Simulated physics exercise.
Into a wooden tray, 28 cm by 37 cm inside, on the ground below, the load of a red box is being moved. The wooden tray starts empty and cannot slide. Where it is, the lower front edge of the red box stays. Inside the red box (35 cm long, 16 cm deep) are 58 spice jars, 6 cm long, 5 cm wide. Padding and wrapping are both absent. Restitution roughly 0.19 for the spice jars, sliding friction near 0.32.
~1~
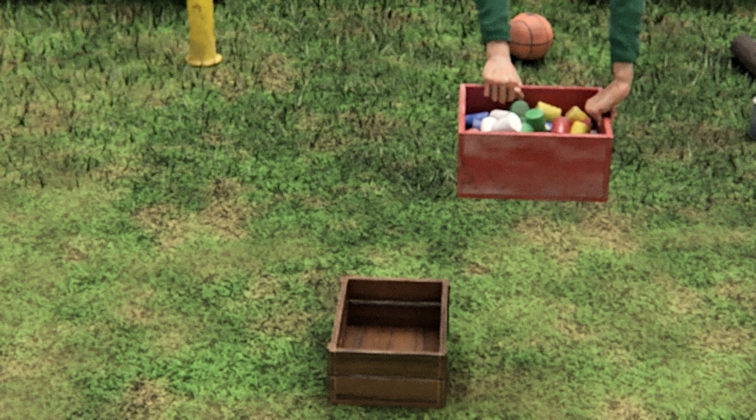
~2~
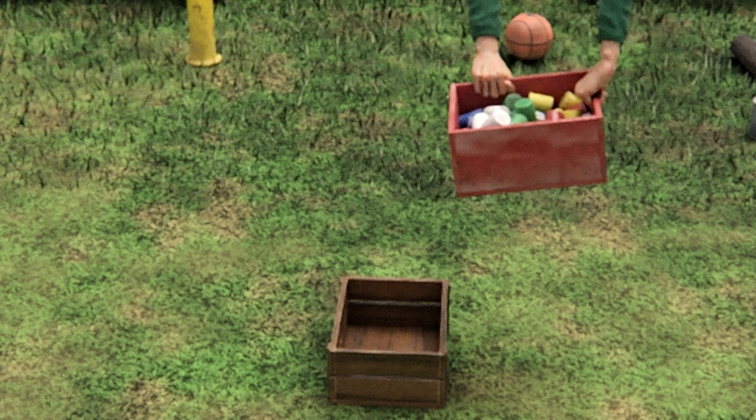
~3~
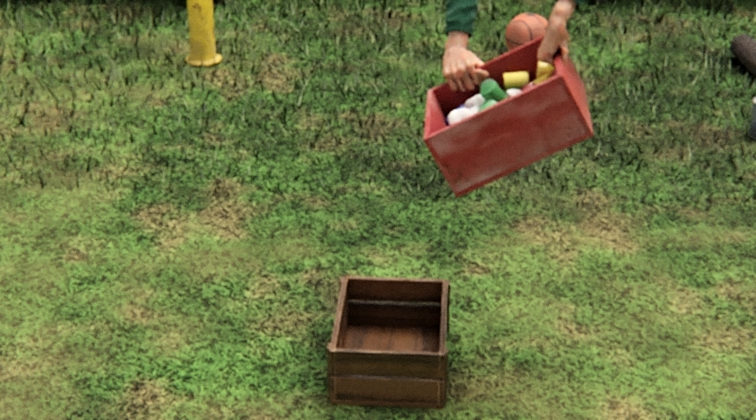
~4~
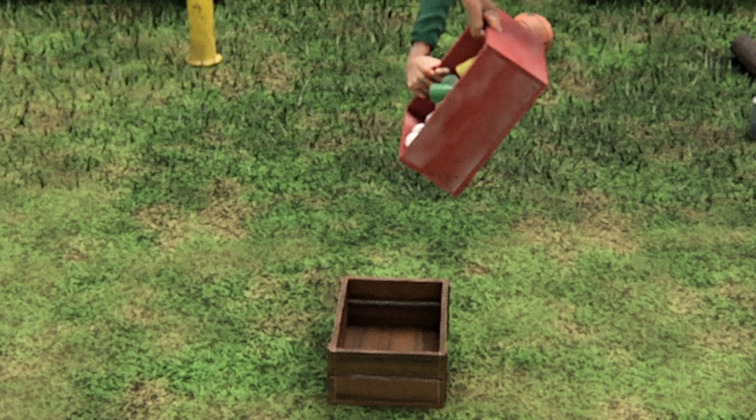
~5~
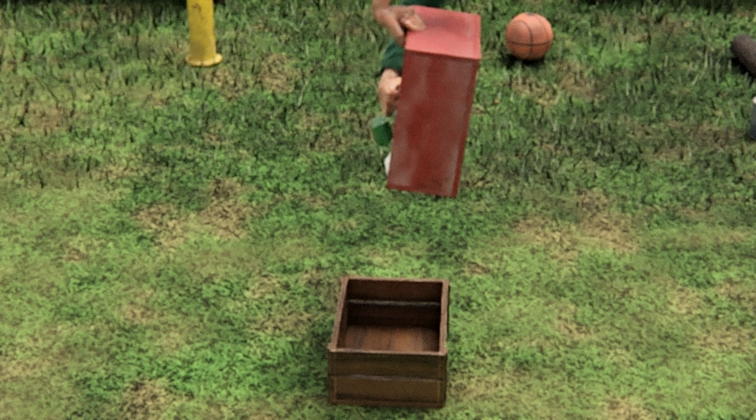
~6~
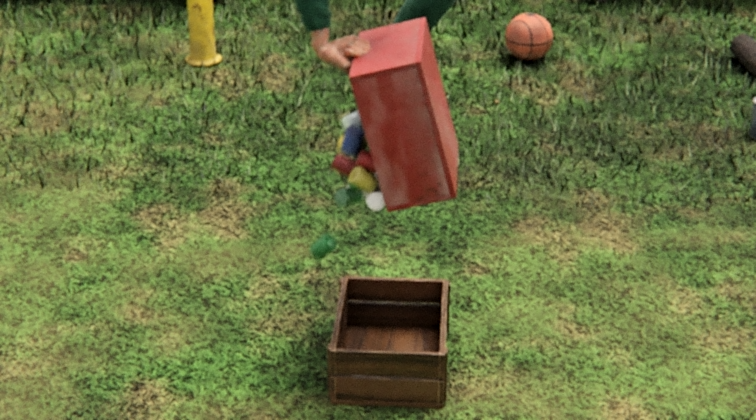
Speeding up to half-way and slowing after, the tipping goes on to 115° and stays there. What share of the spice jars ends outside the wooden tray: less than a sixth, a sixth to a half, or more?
The majority of the spice jars finish outside the wooden tray.
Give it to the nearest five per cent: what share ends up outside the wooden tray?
Close to 85 in a hundred of them.
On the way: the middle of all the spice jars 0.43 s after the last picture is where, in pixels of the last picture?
Somewhere around (303, 346) in pixels.
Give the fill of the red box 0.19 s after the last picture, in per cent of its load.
Roughly 30 percent.
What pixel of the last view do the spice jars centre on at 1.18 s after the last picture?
Roughly at pixel (259, 349).
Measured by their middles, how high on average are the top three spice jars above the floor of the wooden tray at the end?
That is close to 3 centimetres.
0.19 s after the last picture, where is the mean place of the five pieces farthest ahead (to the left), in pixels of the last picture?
They'd be centred about (268, 320) in the last picture.
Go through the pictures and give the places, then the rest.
In the first frame (each is followed by its nearest rim corner in this view), red box, (607, 136); wooden tray, (440, 353); 0° from level; none out.
Red box, (597, 116); 8° from level, in the second frame.
Red box, (557, 76); 29° from level, in the third frame.
Red box, (485, 47); 56° from level, in the fourth frame.
Red box, (405, 53); 83° from level; 1 out, the lowest jar at (382, 131), in the fifth frame.
Red box, (350, 81); wooden tray, (440, 353); 105° from level; 14 out, the lowest jar at (323, 247), in the sixth frame.
Then, 0.19 s after the last picture, tilt 115°; 16 still in the red box, 5 outside the wooden tray and 37 in the air.
Then, 0.43 s after the last picture, tilt 115°; 5 still in the red box, 6 in the wooden tray, 36 outside the wooden tray and 11 in the air.
Then, 0.76 s after the last picture, tilt 115°; 8 in the wooden tray, 44 outside the wooden tray and 6 in the air.
Final count (1.18 s after the last picture), 9 in the wooden tray and 49 outside the wooden tray. Asked share, 49 of 58, 84 per cent.
